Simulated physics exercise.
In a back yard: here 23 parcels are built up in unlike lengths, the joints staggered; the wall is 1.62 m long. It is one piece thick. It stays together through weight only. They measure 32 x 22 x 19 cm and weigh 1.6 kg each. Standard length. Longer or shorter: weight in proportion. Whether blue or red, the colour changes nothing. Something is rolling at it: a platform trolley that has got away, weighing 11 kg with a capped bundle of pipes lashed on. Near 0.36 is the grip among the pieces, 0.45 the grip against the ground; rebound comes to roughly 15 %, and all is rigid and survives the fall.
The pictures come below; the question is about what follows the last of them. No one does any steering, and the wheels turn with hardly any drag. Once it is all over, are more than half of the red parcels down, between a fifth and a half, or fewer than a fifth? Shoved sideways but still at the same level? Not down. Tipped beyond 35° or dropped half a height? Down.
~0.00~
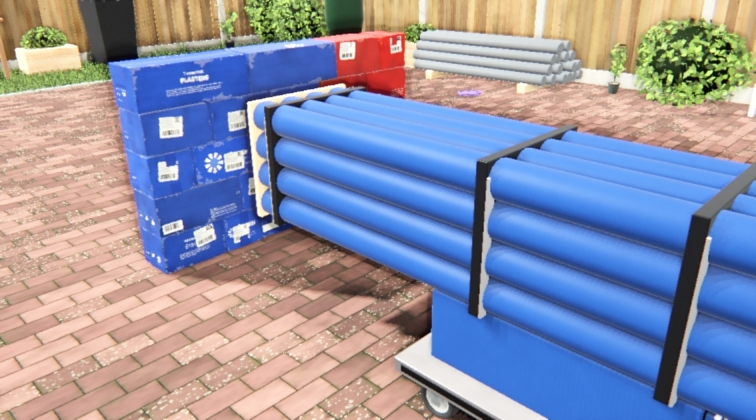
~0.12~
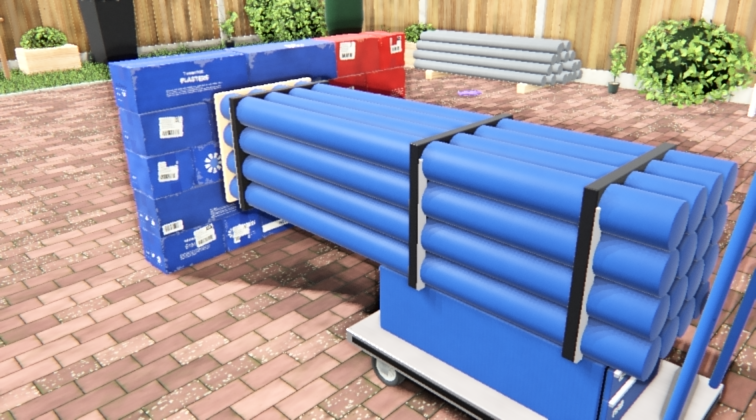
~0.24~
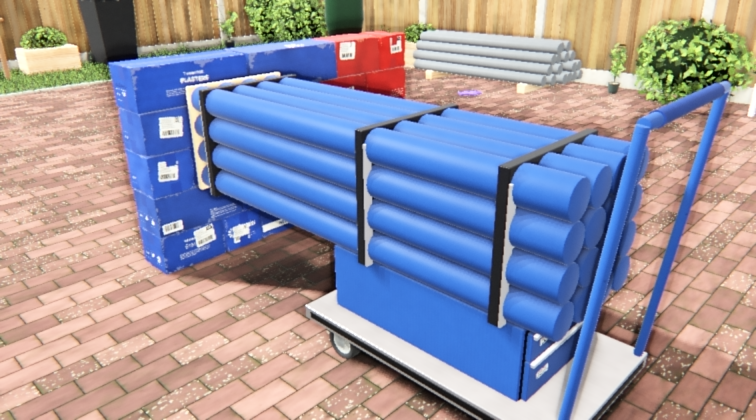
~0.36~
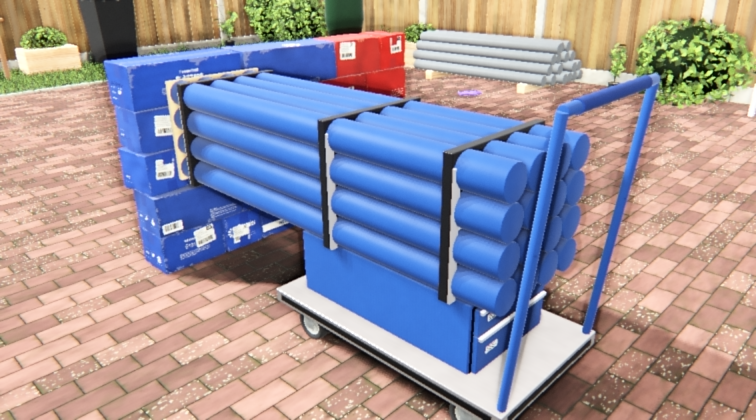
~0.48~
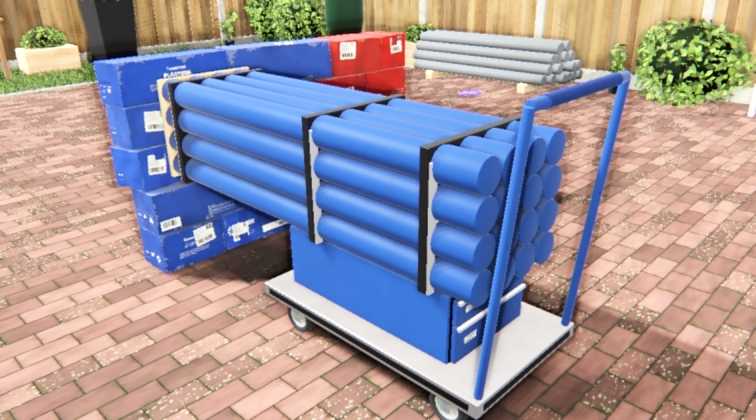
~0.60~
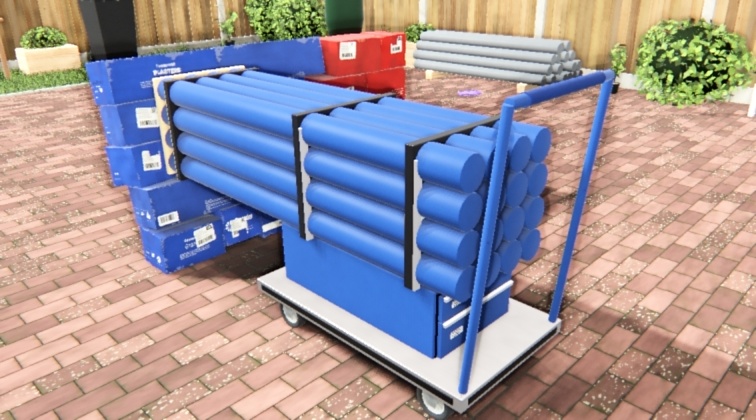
Of the red parcels, fewer than a fifth end down.
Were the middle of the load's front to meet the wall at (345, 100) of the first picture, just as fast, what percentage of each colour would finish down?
That would leave blue at 20 % and red at 50 %.
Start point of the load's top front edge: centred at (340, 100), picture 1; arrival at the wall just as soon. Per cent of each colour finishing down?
Blue 80%, red 0%.
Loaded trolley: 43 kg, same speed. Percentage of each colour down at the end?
In that case blue 60, red 0 per cent.
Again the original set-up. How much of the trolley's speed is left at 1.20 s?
About 0.4 m/s.
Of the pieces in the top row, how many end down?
A total of 2.
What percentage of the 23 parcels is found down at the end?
45%.
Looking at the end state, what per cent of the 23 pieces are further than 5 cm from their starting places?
45 per cent.
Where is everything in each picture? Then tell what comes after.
In the first picture (each place is the centre of the face we see best), load (260, 141) 57 cm short of the wall; top red parcel (394, 51); top blue parcel (296, 67); all as stacked.
The second picture shows load (227, 131) 35 cm short of the wall; top red parcel (394, 51).
The third picture shows load (197, 121) 13 cm short of the wall; top red parcel (394, 51).
The fourth picture shows load (176, 114) 37 mm into the wall's line; top red parcel (394, 52); top blue parcel (293, 66) moved 20 mm; 6 have shifted.
The fifth picture shows load (168, 112) 11 cm into the wall's line; top red parcel (394, 52); top blue parcel (283, 64) moved 7 cm; steepest lean 3°, the parcel at (178, 77); 8 have shifted.
The sixth picture shows load (163, 111) 15 cm into the wall's line; top red parcel (394, 52); top blue parcel (272, 61) tilted 9°; steepest lean 9°, the parcel at (168, 75); 10 have shifted.
By 0.72 s, load 19 cm past the wall's line, still rolling; none of the 11 red parcels down (0 of 23 in all colours); top red parcel unmoved; top blue parcel tilted 16°.
By 0.90 s, load 26 cm past the wall's line, still rolling; none of the 11 red parcels down (3 of 23 in all colours); top red parcel unmoved; top blue parcel tilted 36°, 7 cm lower.
By 1.06 s, load 33 cm past the wall's line, still rolling; none of the 11 red parcels down (7 of 23 in all colours); top red parcel unmoved; top blue parcel tilted 71°, 30 cm lower.
By 1.20 s, load 38 cm past the wall's line, still rolling; none of the 11 red parcels down (8 of 23 in all colours); top red parcel unmoved; top blue parcel on its side.
When it is over (1.7 s), load 55 cm past the wall's line, still rolling; none of the 11 red parcels down (10 of 23 in all colours); top red parcel unmoved; top blue parcel on its side. That is 0 per cent. In pixels of the last frame, middles, top red parcel near (381, 50), top blue parcel near (258, 160).
